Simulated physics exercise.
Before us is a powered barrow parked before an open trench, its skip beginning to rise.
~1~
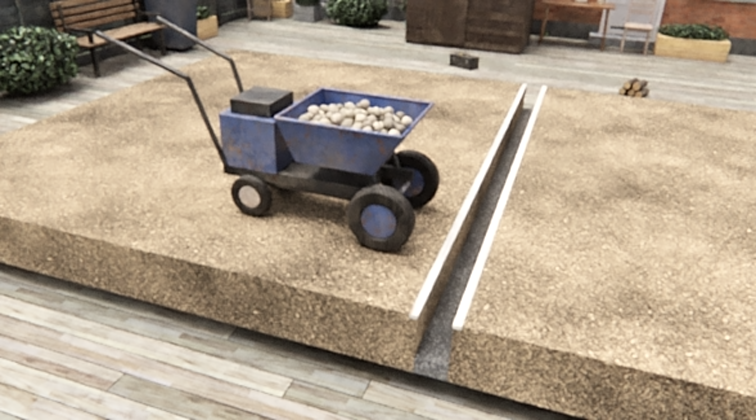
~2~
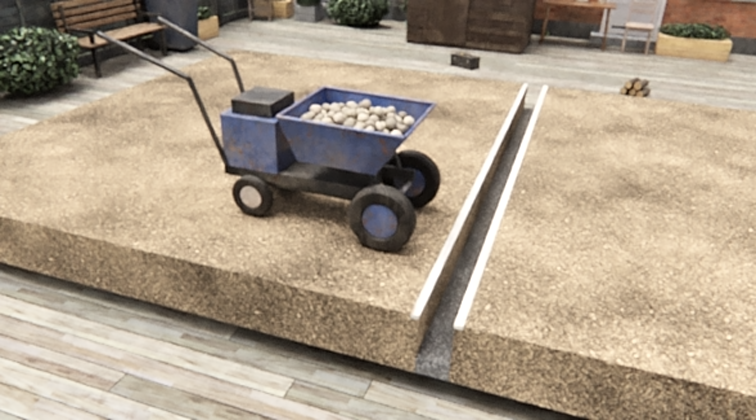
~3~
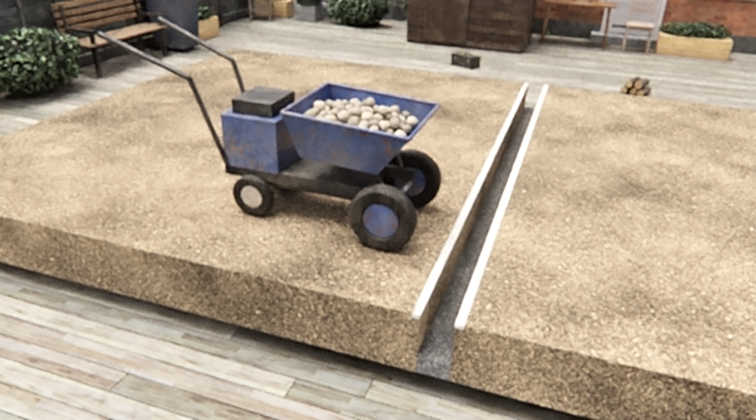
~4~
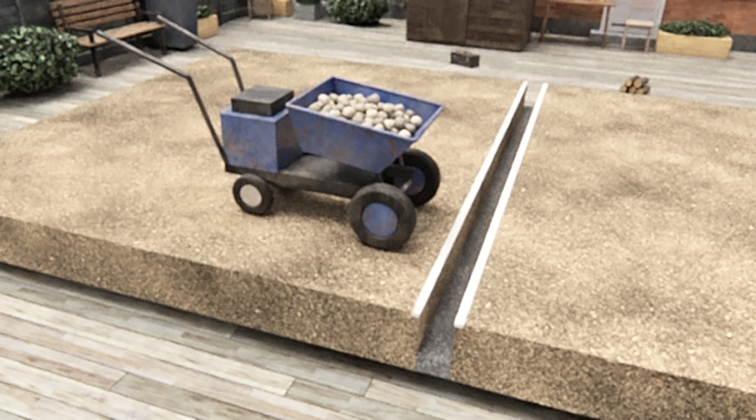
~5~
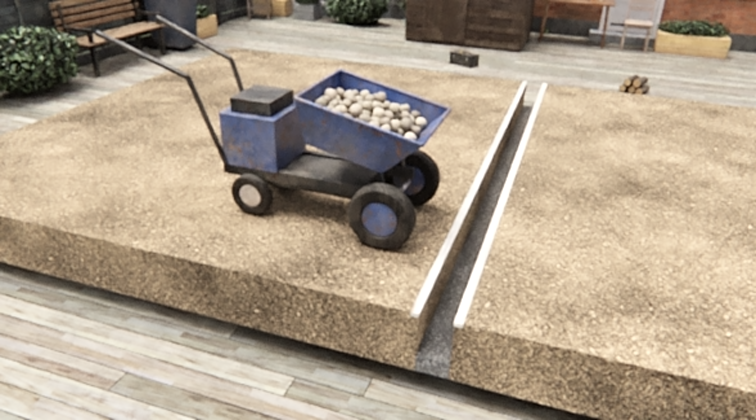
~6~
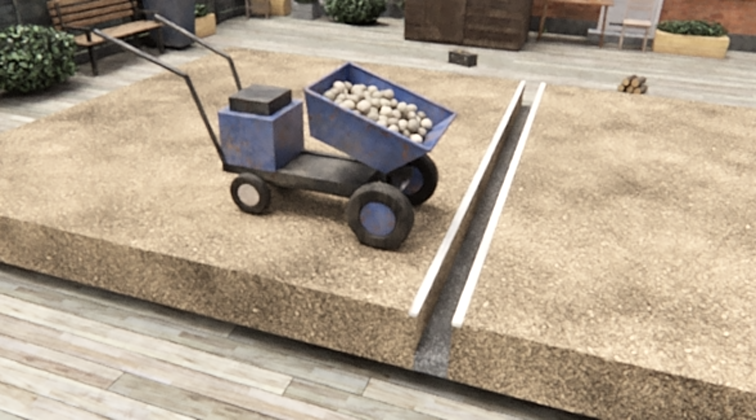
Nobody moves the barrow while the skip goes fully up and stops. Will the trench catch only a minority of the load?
Yes, only the smaller part.
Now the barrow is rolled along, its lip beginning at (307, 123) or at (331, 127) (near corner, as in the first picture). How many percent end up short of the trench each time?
In order, 60 % followed by 40 %.
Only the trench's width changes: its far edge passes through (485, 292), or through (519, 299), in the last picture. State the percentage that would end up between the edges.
The first try comes to close to 40 per cent, the next to 90 per cent.
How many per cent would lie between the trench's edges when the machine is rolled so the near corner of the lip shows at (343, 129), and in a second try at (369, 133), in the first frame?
Near 80 % and 70 %.
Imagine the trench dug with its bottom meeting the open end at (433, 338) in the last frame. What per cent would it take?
Around 20 percent.
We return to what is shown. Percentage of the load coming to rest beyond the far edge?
About 85 %.
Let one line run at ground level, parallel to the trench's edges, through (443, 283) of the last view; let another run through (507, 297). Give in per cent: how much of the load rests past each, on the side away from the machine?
Close to 90 per cent, then close to 50 per cent.
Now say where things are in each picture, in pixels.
Lip of the skip (402, 138), level; top of the load (349, 124), river pebbles; first edge of the trench (429, 282); far edge (470, 291), the trench under half as wide as the skip, and about as deep as wide, in the first picture.
Lip of the skip (405, 138), level; top of the load (351, 124), in the second picture.
Lip of the skip (409, 139), tipped barely; top of the load (347, 119), in the third picture.
Lip of the skip (415, 141), tipped a little; top of the load (351, 115), in the fourth picture.
Lip of the skip (422, 145), tipped a little; top of the load (346, 104), in the fifth picture.
Lip of the skip (429, 151), tipped clearly; top of the load (354, 100); first edge of the trench (429, 279); far edge (469, 288), in the sixth picture.
Just after the last frame, skip tipped steeply; every one in the skip.
A moment on, skip tipped right over; roughly two thirds in the skip; roughly a quarter beyond it; about a tenth falling.
Further on, skip tipped right over; just a few in the skip; about a tenth in or heaped over the trench; the larger part beyond it.
When it is over, skip tipped right over; roughly a quarter in or heaped over the trench; the larger part beyond it.
